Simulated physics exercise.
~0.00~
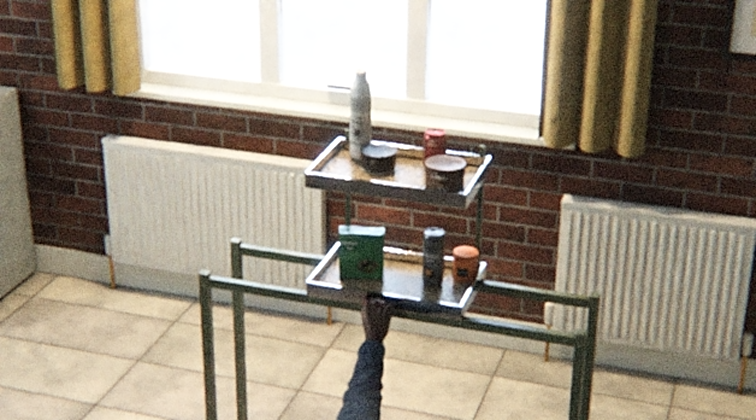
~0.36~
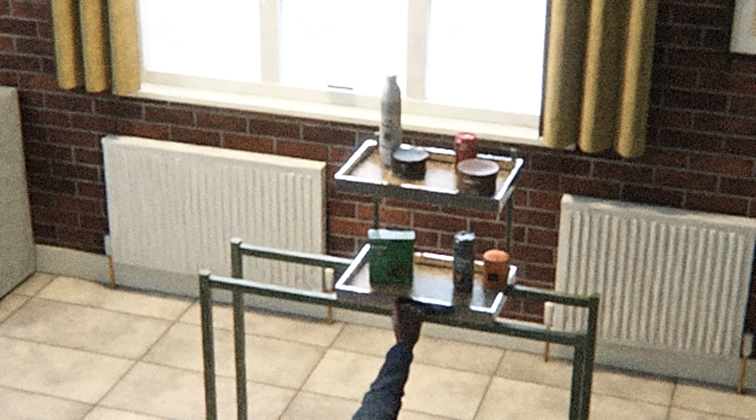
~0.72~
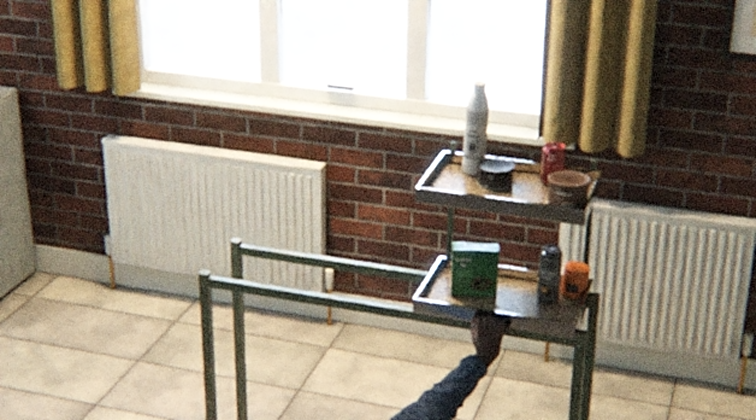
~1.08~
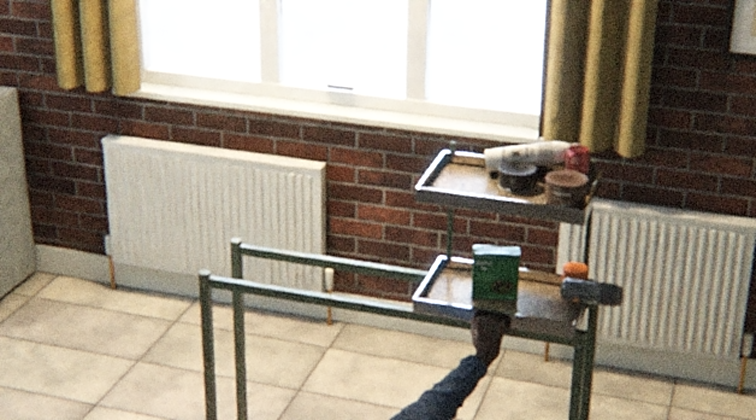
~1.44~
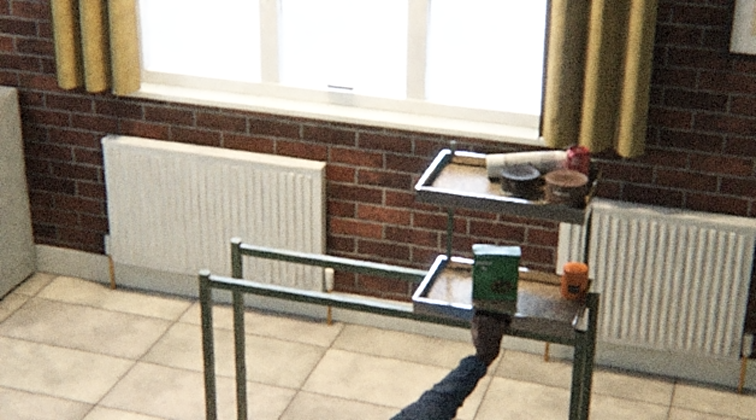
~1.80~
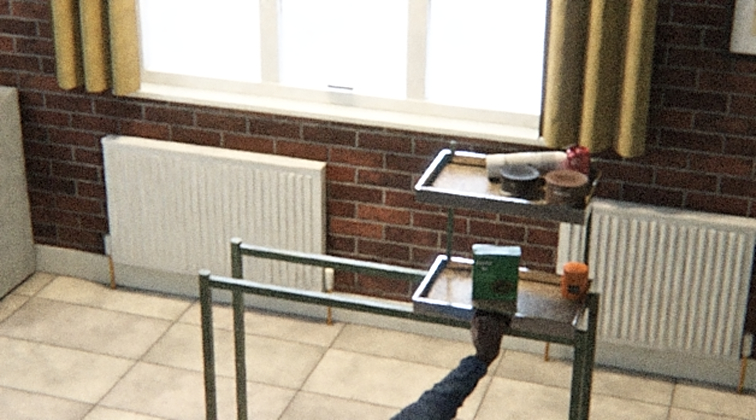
A two-level metal tray stand was pushed to the right by a dark-sleeved arm and stopped abruptly, tipping over the white bottle on top, which stayed there lying down, while the grey can below toppled off the right side and disappeared.
